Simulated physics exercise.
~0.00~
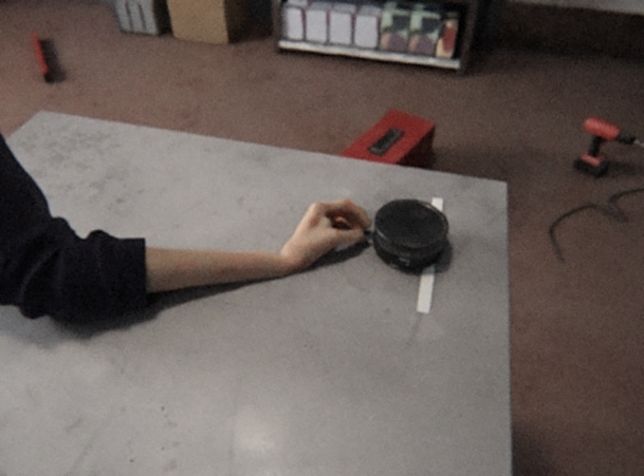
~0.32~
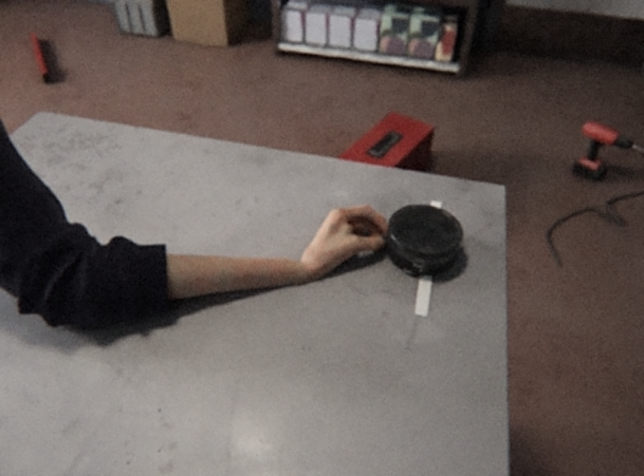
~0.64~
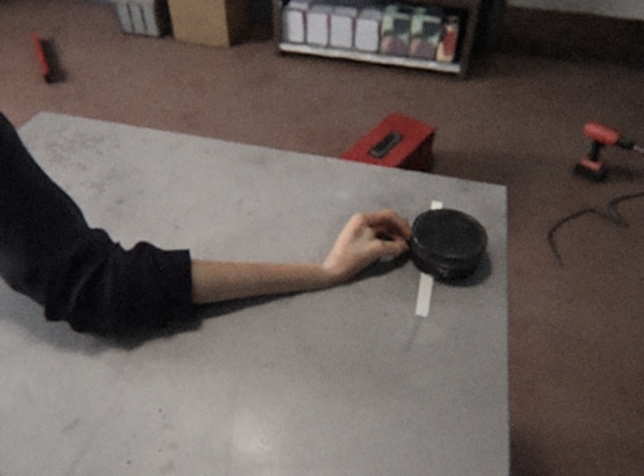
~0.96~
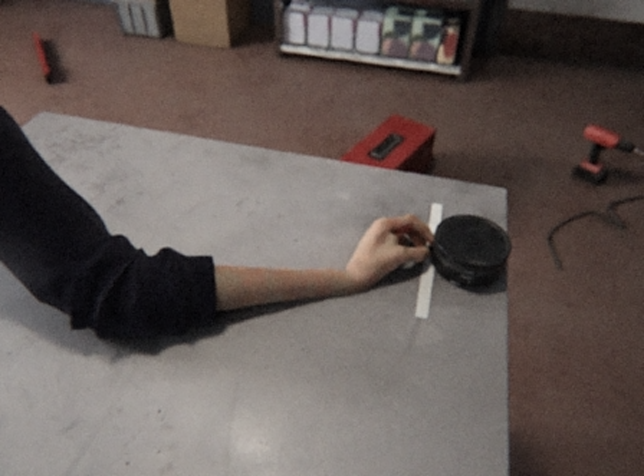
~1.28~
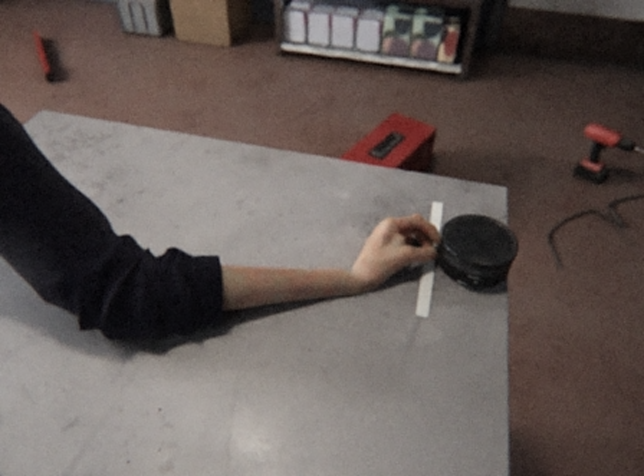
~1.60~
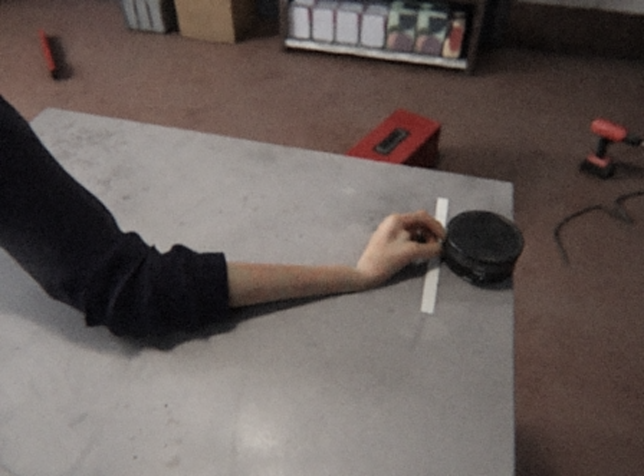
In the video, a hand pushes a round black tub to the right across a gray table, moving it past a strip of white tape toward the table's edge. The tub comes to rest near the right edge, still on the table, with the fingers beside it.
